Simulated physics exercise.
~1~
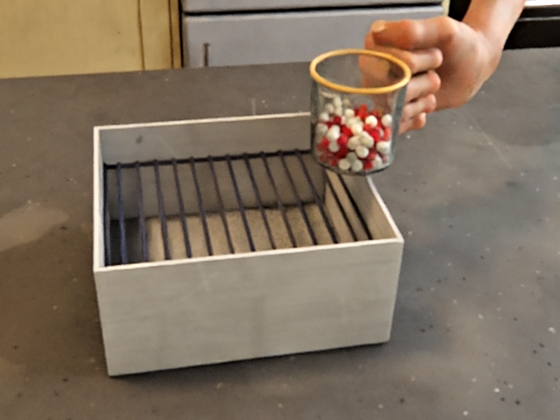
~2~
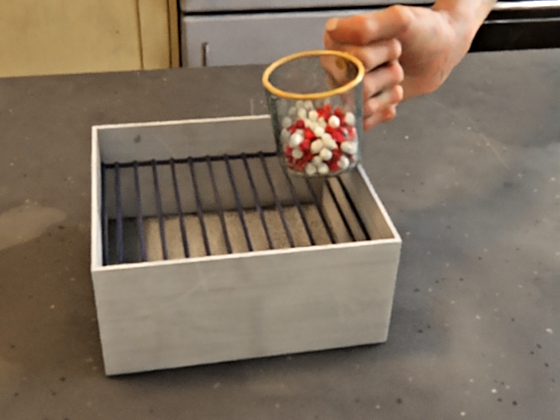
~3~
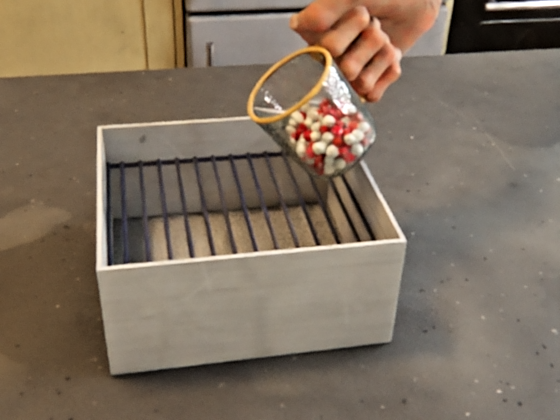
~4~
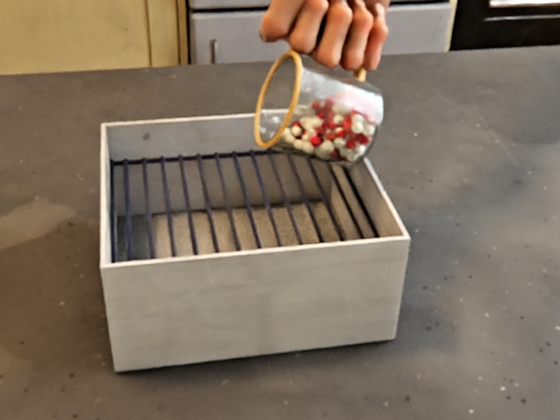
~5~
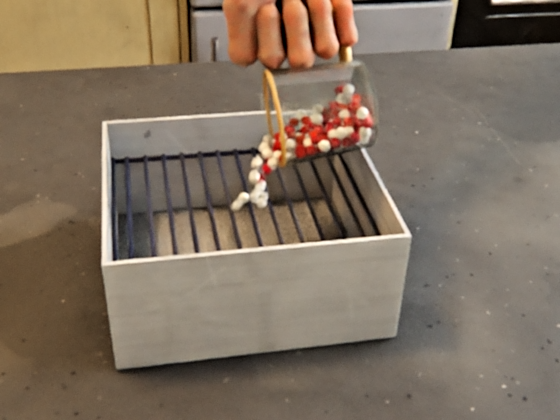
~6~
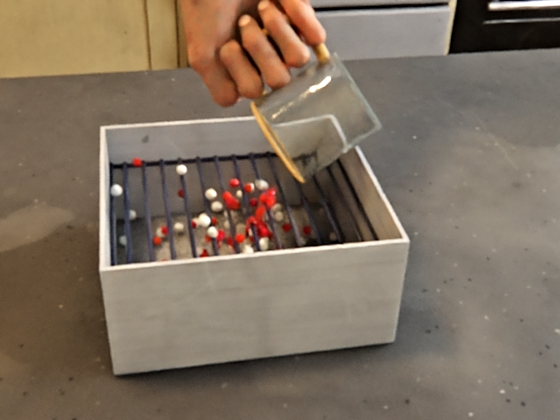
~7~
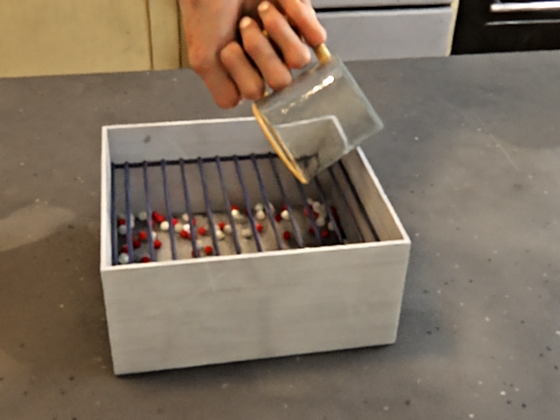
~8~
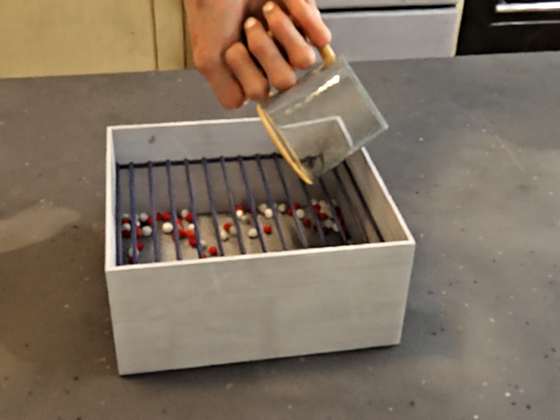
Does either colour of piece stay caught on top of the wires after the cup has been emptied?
No, neither colour stays on the wires. The red pieces and the white pieces all drop through into the box below.
A hand moved a clear cup of small red and white pieces over a pale box with a dark wire rack inside, then tipped it until everything spilled out. Both colours dropped through the wires and ended up beneath them, leaving the cup empty.
